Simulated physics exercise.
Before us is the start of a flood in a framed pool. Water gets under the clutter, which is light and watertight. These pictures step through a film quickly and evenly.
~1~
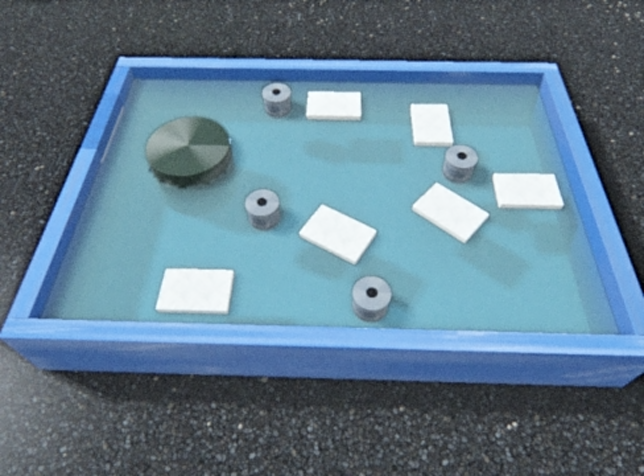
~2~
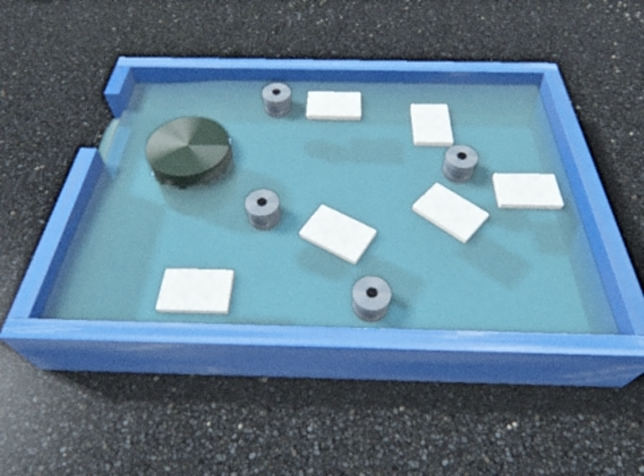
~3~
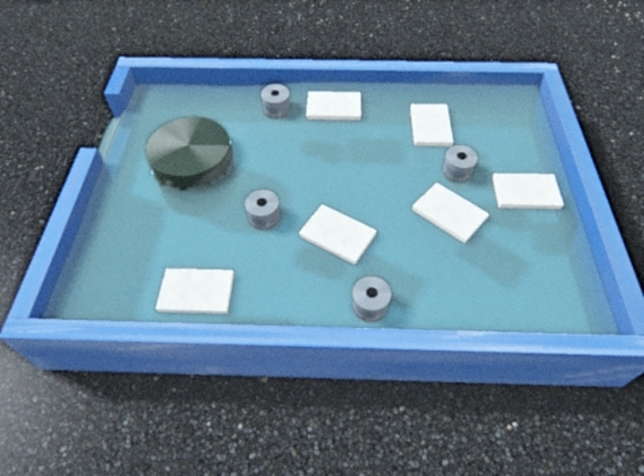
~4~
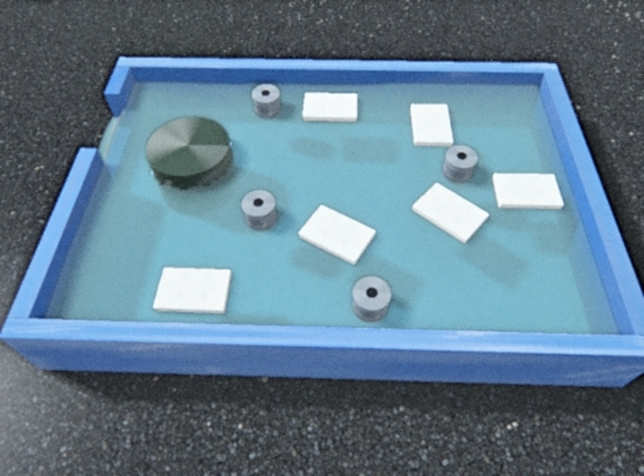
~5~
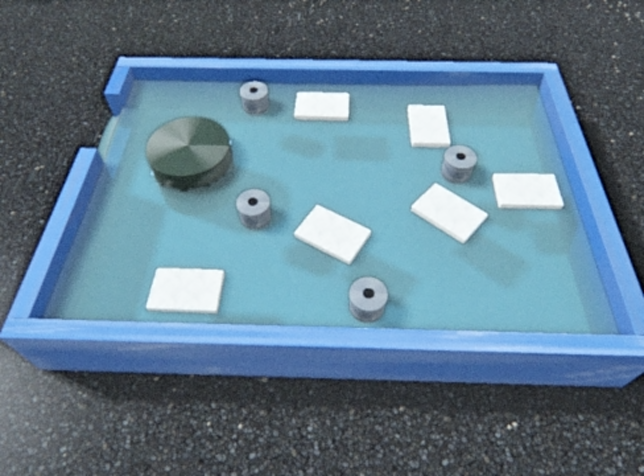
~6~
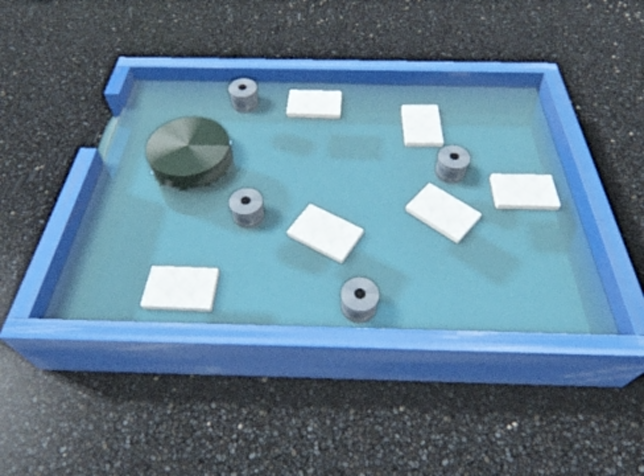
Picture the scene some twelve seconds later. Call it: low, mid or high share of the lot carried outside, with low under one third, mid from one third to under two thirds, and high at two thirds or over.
Low.
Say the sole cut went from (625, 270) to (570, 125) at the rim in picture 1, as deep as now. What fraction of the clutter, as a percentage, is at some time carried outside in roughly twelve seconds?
Roughly 60 in a hundred.
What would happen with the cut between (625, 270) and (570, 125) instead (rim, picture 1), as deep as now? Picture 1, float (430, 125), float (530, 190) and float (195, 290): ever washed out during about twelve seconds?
First exits, second exits, third never exits.
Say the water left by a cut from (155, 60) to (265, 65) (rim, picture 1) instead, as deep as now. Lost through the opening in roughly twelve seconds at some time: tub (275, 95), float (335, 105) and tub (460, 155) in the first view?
Object one: Leaves; object two: Leaves; object three: Remains.
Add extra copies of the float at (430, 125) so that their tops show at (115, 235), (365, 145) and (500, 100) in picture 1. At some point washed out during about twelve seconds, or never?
Result, in sequence: Ends up outside; never gets out; never gets out.
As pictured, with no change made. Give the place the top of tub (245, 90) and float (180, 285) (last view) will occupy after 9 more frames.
Near (146, 99) and (156, 280).
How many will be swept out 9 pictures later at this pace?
Tally: 0.
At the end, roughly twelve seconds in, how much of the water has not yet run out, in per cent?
Something like 70 per cent, give or take.
A moment on, 0 of 10 are out; 10 afloat.
Next, 0 of 10 are out; 10 afloat.
Later, 1 of 10 are out; 9 afloat.
In the end, 1 of 10 are out; 9 afloat.
